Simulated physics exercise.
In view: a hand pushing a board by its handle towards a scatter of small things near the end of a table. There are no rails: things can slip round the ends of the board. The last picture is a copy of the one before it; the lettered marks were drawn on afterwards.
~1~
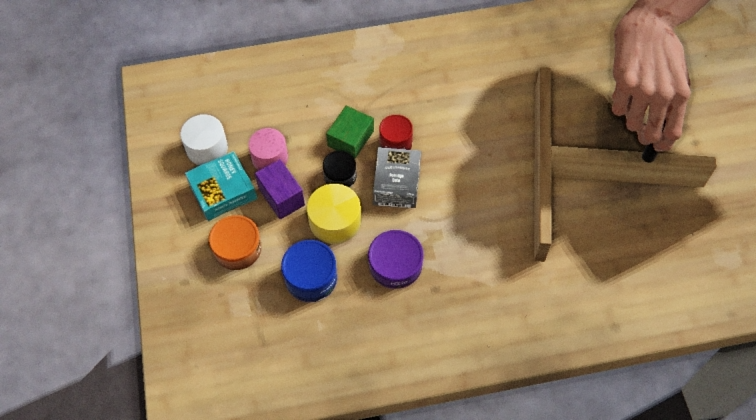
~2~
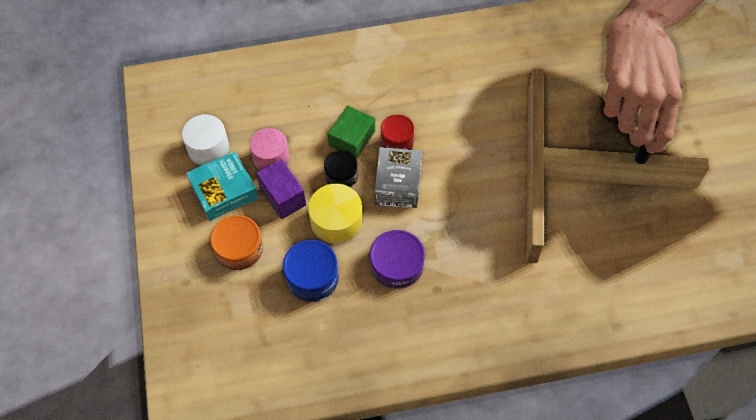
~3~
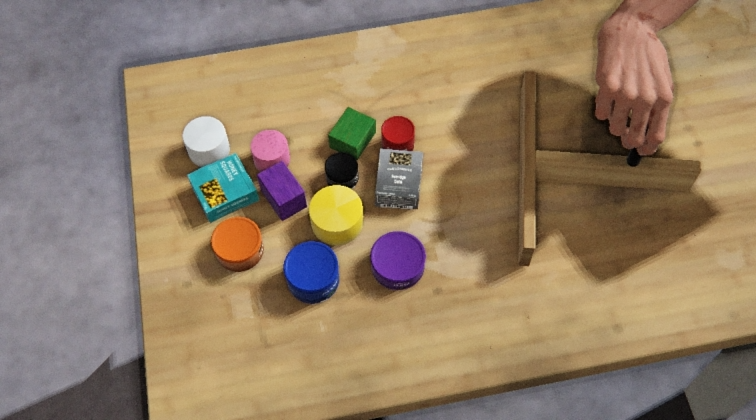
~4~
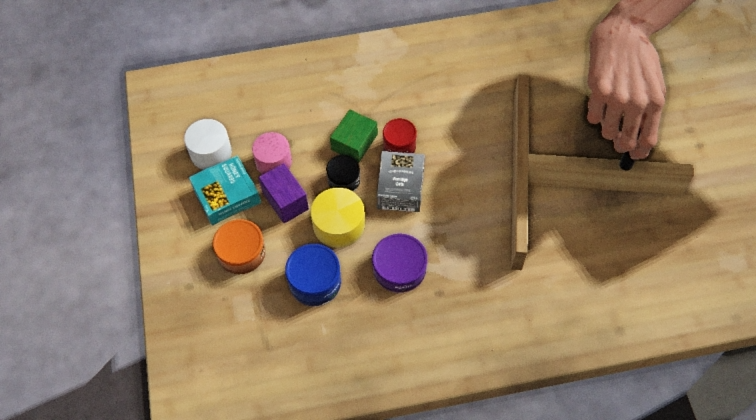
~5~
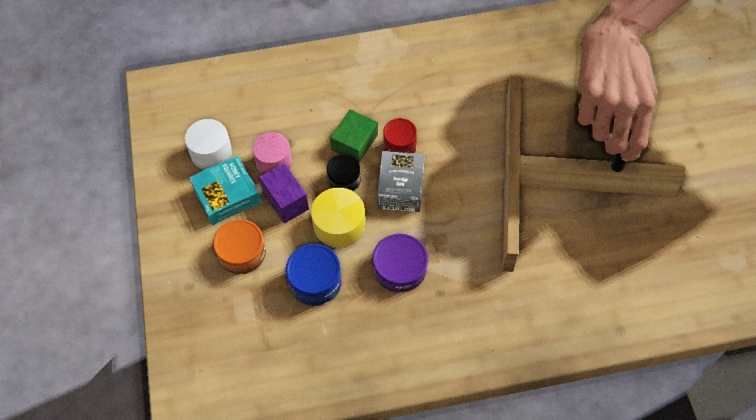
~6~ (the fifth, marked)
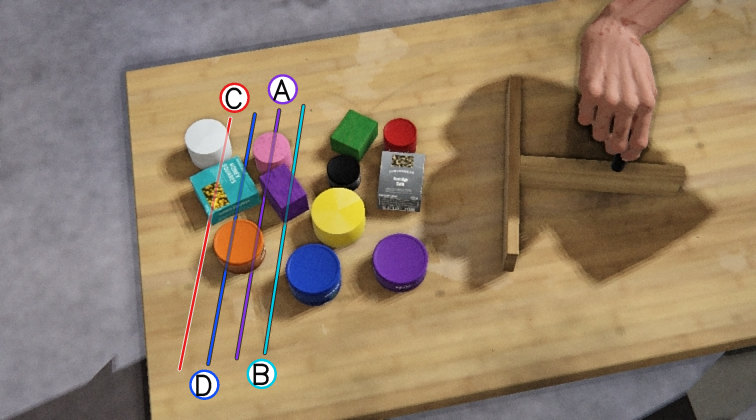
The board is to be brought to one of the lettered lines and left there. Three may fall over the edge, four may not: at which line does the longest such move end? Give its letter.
At C, and not beyond.
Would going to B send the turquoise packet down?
No.
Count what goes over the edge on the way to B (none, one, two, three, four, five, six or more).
The count is none.
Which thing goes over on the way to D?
The turquoise packet goes over.
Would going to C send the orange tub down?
Yes.
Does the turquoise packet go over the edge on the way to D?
Yes.
On the marked copy, A at (259, 225); B at (285, 220); C at (207, 234); D at (233, 230).
With C. Early on, board (405, 180); purple tub (365, 263); red jar (387, 141).
Further on, board (293, 200); turquoise packet (164, 204); orange tub (192, 264).
At the end, board (205, 215); orange tub over the edge; turquoise packet over the edge; two fallen.
As for the rest, A is within the limit but short; B is within the limit but short; D is within the limit but short.
